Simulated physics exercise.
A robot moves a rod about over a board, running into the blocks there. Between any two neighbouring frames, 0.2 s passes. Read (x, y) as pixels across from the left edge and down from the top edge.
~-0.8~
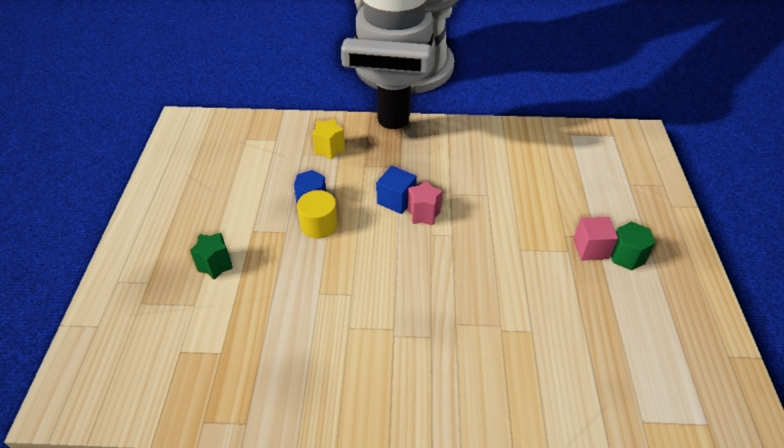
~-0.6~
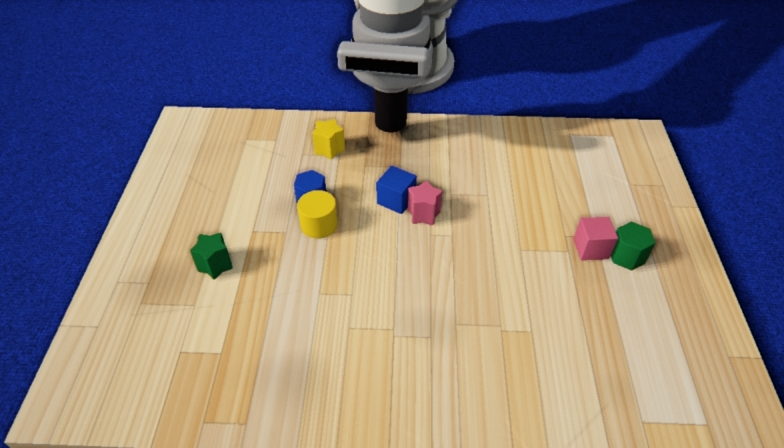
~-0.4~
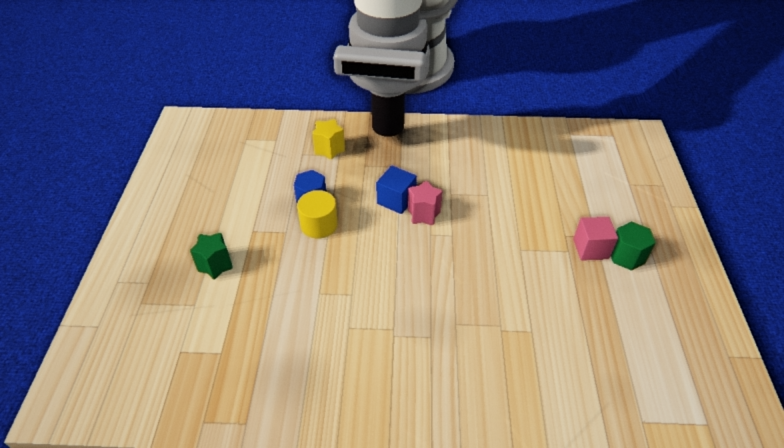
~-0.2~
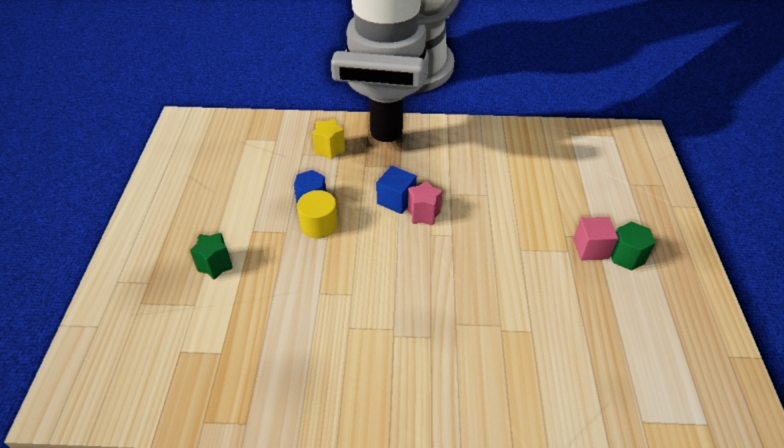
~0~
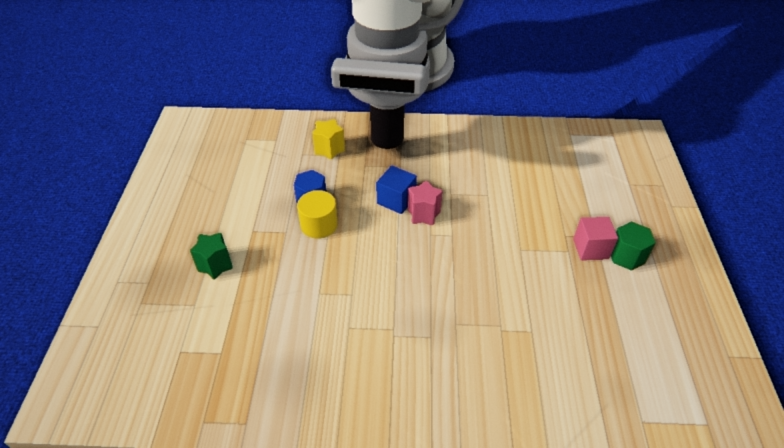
The footage shows a robot arm holding a dark rod over a wooden board scattered with yellow, blue, pink and green blocks. The rod shifts slightly left and then a little toward the viewer, while the blocks stay still.
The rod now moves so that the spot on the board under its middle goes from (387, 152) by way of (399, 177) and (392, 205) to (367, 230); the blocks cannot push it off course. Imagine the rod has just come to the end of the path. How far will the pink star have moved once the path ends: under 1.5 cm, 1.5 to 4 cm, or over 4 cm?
Moves under 1.5 cm.
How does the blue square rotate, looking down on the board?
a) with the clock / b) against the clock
Option b.
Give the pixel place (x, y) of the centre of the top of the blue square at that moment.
It comes to (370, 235).
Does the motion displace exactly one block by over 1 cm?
Yes
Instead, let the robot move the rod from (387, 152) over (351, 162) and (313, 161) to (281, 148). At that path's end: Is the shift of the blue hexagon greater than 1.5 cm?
No, I don't think so.
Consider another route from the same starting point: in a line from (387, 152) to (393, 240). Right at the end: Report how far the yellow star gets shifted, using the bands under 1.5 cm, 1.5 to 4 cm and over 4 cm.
The answer will be the short band, under 1.5 cm.
The first path, step by step. One third of the way, rod at (399, 164); nothing pushed yet.
Two thirds of the way, rod at (392, 193); blue square at (385, 209), turned 25° anticlockwise.
At the end, rod at (367, 217); blue square at (370, 235), turned 45° anticlockwise; pink star in place.
